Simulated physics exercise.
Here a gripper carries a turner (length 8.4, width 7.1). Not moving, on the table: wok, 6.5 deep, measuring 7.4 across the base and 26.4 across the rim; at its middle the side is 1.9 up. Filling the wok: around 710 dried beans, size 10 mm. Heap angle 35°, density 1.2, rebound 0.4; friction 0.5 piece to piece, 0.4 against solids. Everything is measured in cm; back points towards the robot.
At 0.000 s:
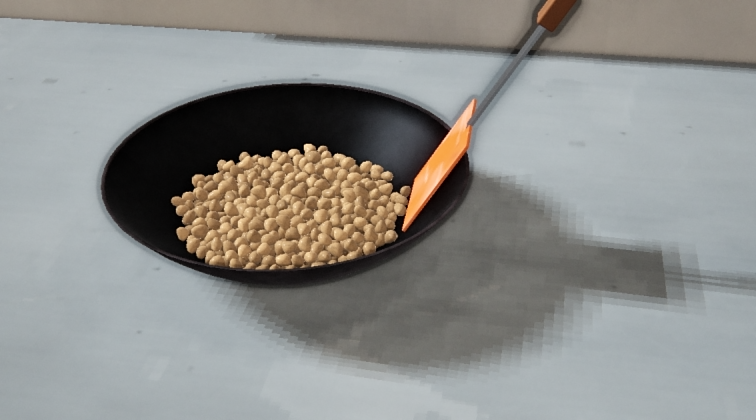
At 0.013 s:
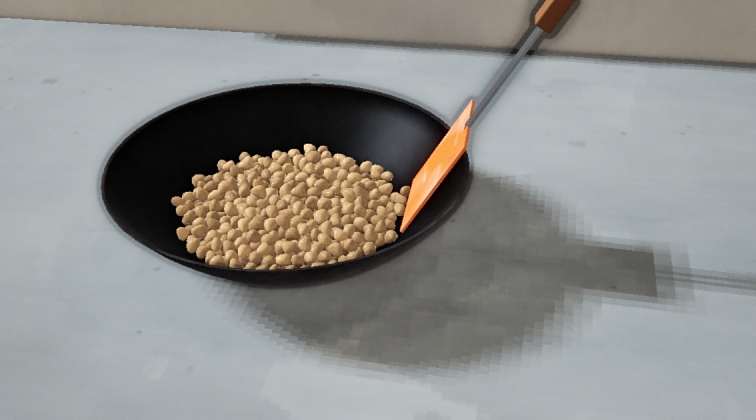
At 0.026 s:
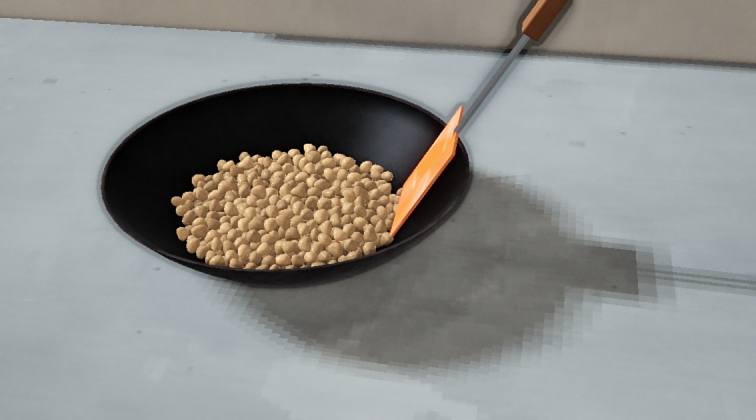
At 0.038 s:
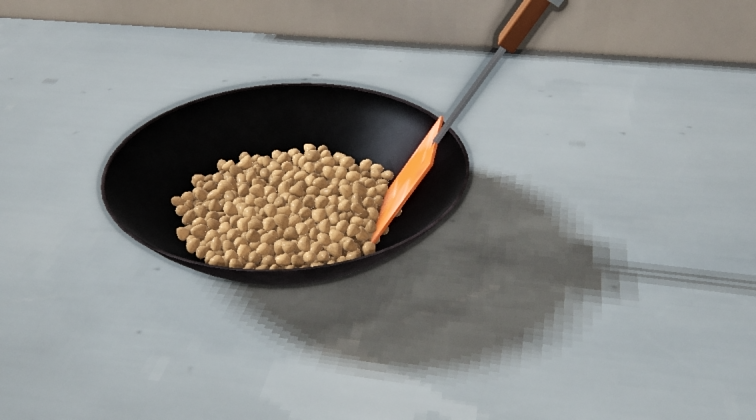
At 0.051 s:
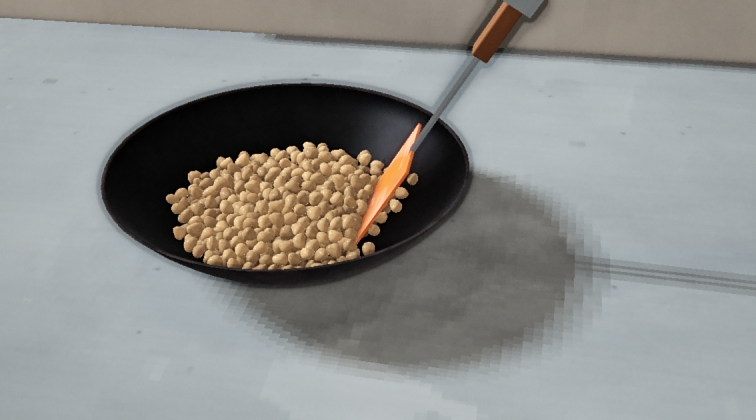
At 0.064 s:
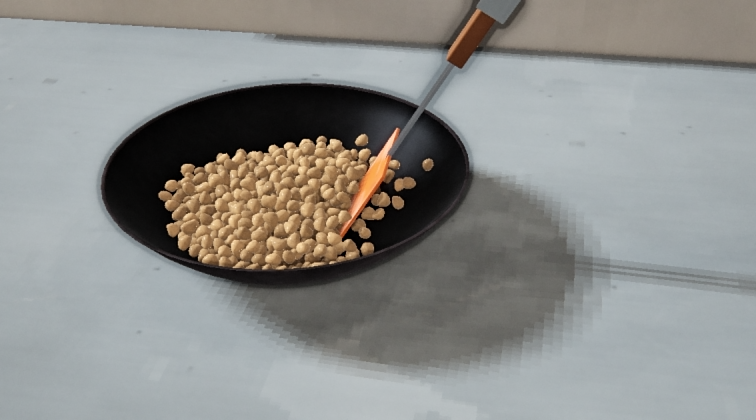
On a pale grey tabletop, an orange turner slid leftward from the right side of a black wok into a heap of tan dried beans, pushing some aside as a few scattered behind it.
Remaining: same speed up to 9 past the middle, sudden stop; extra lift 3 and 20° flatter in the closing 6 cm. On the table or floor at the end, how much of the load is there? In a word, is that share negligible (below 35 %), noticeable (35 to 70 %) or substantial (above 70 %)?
In a word, noticeable.
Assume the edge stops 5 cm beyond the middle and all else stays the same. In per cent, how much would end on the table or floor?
Changed stop: Approx. 20 %.
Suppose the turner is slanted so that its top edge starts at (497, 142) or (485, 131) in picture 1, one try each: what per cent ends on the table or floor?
Close to 45 and 45 percent respectively.
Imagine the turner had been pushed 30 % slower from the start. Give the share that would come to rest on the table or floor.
Then about 40 per cent.
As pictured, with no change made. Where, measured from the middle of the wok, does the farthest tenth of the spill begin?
That's near 60 cm.
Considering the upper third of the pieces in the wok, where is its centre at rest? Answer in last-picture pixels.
Pixel position: Approx. (207, 200).
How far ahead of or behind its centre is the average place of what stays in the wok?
About 3.0 cm ahead.
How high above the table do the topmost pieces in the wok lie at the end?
Roughly 6.0 centimetres.
After 0.10 s, sloping 60°, highest piece 9 above the table; 712 in the wok.
After 0.13 s, sloping 55°, highest piece 12 above the table; 711 in the wok, 1 on the blade or in flight.
After 0.34 s, sloping 40°, highest piece 22 above the table; 374 in the wok, 89 on the table or floor, 249 on the blade or in flight.
After 1.39 s, sloping 40°, highest piece 7 above the table; 374 in the wok, 338 on the table or floor.
At rest, 374 in the wok, 338 on the table or floor. That is 47 % on the table or floor.
